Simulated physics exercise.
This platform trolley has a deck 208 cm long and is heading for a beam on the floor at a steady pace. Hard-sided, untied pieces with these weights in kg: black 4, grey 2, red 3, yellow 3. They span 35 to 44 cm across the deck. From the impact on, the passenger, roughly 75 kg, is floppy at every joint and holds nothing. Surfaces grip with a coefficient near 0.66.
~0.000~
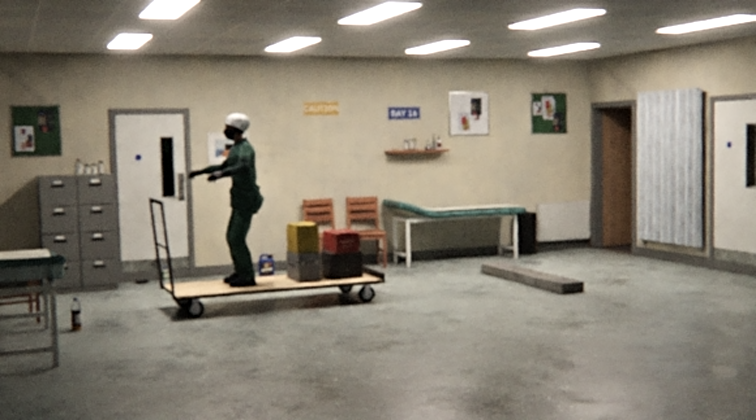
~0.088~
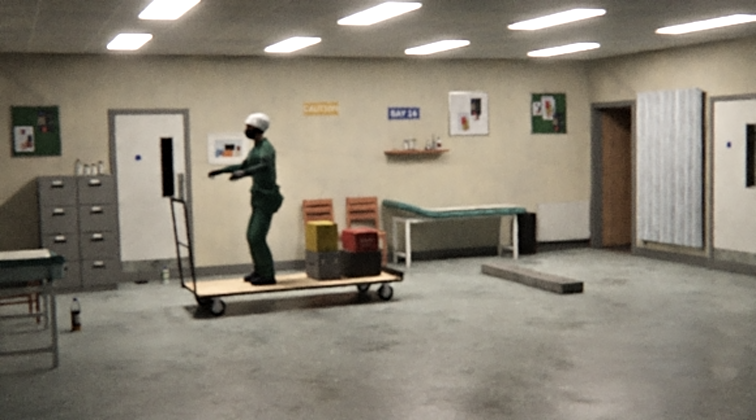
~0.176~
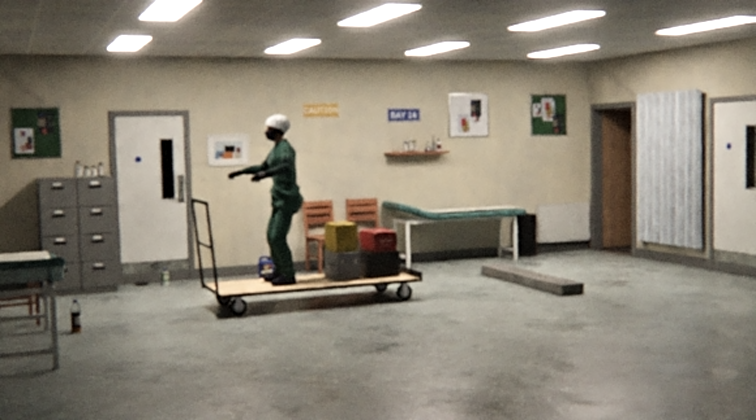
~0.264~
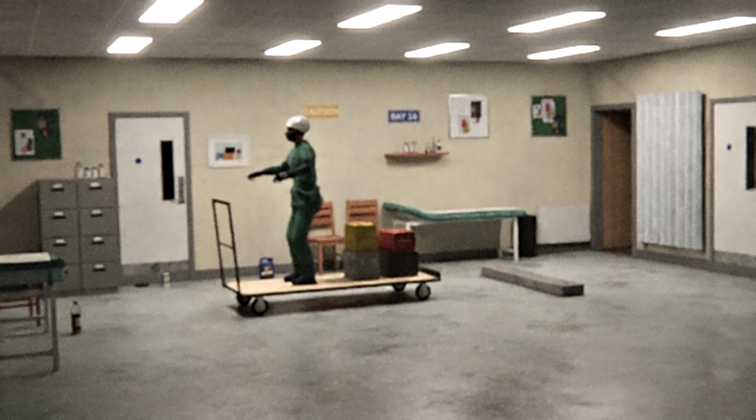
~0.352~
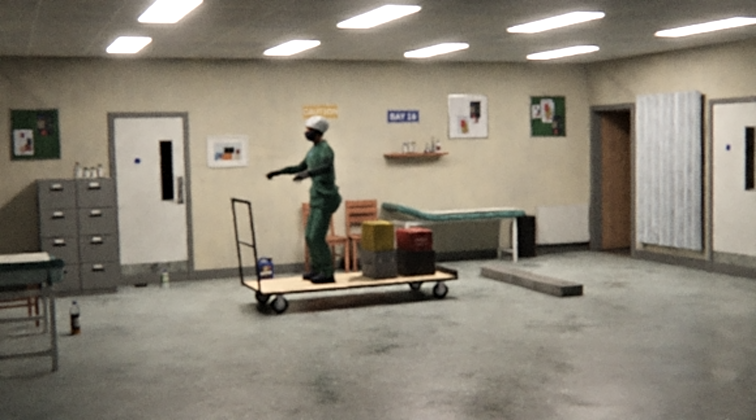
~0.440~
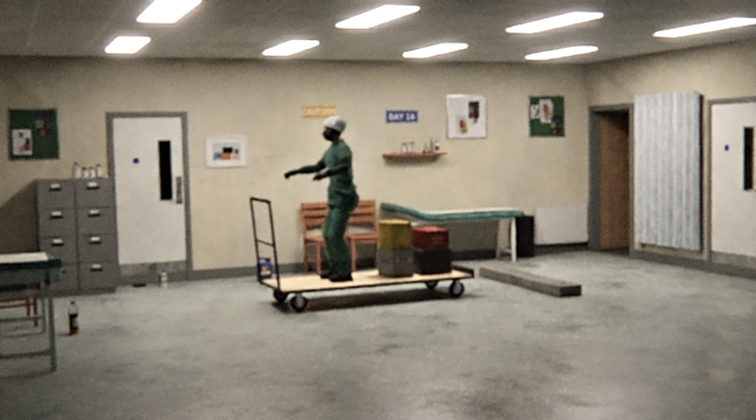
A platform trolley carrying a standing figure and stacked boxes rolls steadily right across the room.
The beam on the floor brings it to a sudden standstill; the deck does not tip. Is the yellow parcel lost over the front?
The yellow parcel ends off the deck at this speed.
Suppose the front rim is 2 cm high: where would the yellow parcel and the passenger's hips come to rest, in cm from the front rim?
In that case yellow 110 past, hips 30 behind.
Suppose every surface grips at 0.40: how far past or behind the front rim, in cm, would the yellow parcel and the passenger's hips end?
In that case yellow 220 past, hips 10 behind.
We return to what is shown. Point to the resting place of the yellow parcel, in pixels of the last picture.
Around (576, 251).
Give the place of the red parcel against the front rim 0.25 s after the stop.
Some 10 cm past it.
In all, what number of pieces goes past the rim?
2 in all.
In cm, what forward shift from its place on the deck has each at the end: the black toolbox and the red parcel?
Black 10, red 100.
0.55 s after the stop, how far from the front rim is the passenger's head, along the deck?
About 40 cm behind the rim.
Impact comes at 0.79 s.
After 1.34 s the yellow parcel is 21 cm past the rim, tilted 115°, near (538, 238) in the last picture's view.
After 1.79 s the yellow parcel is 64 cm past the rim, tilted 170°, near (574, 250) in the last picture's view.
Final state at 3.1 s, past the rim, red parcel and yellow parcel; behind it, black toolbox, grey toolbox and the passenger's hips.
